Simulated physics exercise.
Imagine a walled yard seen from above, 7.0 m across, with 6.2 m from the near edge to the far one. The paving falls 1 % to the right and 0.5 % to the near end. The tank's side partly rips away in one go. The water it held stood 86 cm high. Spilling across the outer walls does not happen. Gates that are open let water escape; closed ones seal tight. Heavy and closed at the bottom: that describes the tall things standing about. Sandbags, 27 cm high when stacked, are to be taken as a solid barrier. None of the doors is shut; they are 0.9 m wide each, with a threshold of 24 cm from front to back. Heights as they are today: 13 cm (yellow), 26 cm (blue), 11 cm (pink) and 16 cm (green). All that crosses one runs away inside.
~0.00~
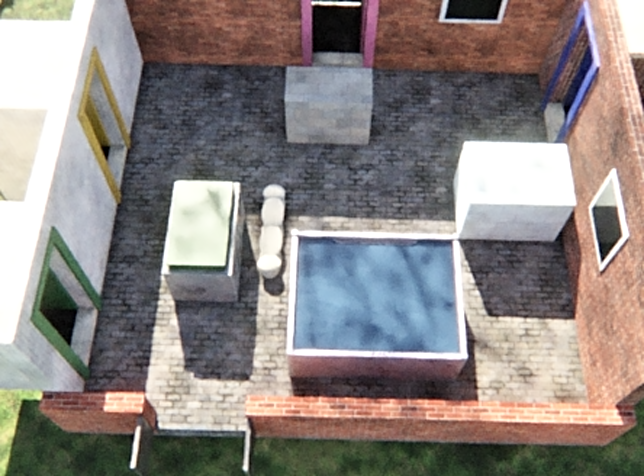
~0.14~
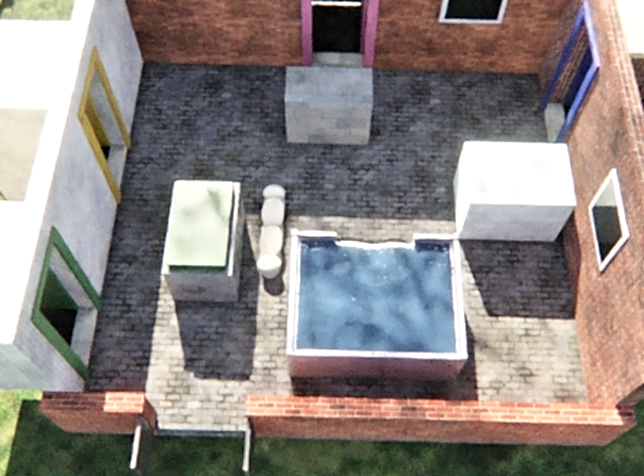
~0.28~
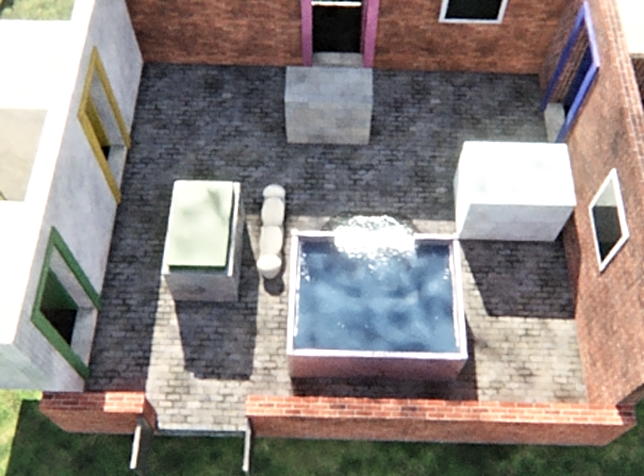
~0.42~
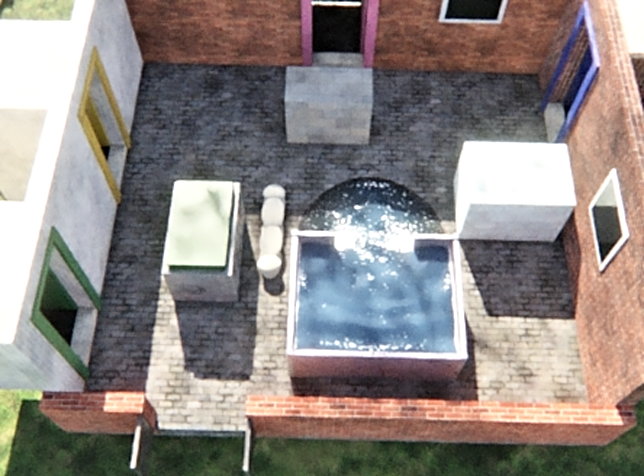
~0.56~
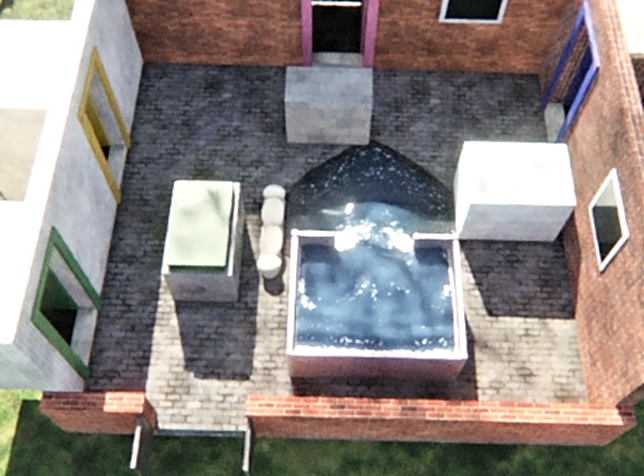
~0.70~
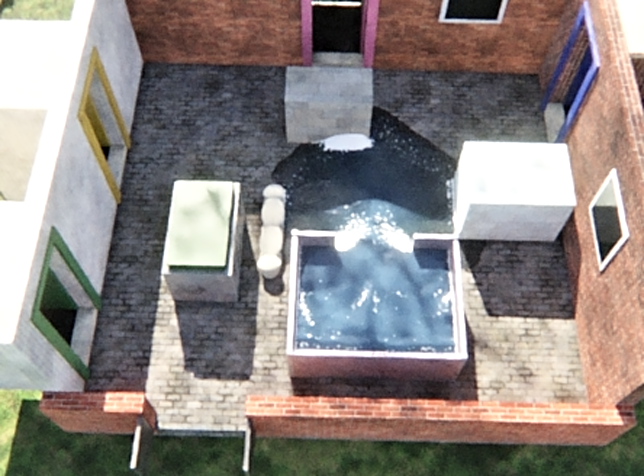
A tank of blue water sits in a brick-walled, grey-paved yard seen from high above by a still camera. Around it are a pale green-topped block and rounded white shapes at left, a white block at right, a grey block behind, and yellow, green, pink and blue doorways. The still water churns, bursts through the tank's far side, and fans darkly across the paving to the grey block.
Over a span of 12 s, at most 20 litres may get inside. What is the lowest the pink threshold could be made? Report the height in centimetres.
Around 8 cm high.
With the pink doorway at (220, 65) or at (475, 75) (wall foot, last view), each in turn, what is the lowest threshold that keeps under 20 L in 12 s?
About 9.5 and 26 cm.
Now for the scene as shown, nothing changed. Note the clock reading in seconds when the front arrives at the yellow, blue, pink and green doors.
Reading them off: Yellow 2.2 s, then blue 2.2 s, then pink 1.3 s, then green 3.8 s.
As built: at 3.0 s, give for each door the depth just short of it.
In cm: Yellow 16, blue 17, pink 8, green 0.
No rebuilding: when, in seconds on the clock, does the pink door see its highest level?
6.0 s.
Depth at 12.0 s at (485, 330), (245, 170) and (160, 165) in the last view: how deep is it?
Depths of roughly 6 cm, 7 cm and 7 cm, in that order.
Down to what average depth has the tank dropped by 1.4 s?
Close to 54 cm deep on average.
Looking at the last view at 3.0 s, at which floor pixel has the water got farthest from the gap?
The farthest wet point sits near (143, 65).
After 1.4 s water covers 30 % of the floor, deepest (42 cm) near (347, 146); 3 cm at the pink door, 0 litres in over its 11 cm threshold.
After 3.0 s water covers 60 % of the floor, deepest (42 cm) near (531, 76); 8 cm at the pink door, 0 litres in over its 11 cm threshold.
After 12.0 s water covers 95 % of the floor, deepest (12 cm) near (423, 418); 8 cm at the pink door, 5 litres in over its 11 cm threshold.
At the pink door as built, the water arrived by 1.4 s and peaked near 12 cm at 6.0 s.
With a threshold of 7 cm, 31 litres would have come in within the 12 s; with 9.5 cm, 10 litres. So under 20 litres takes about 8 cm.
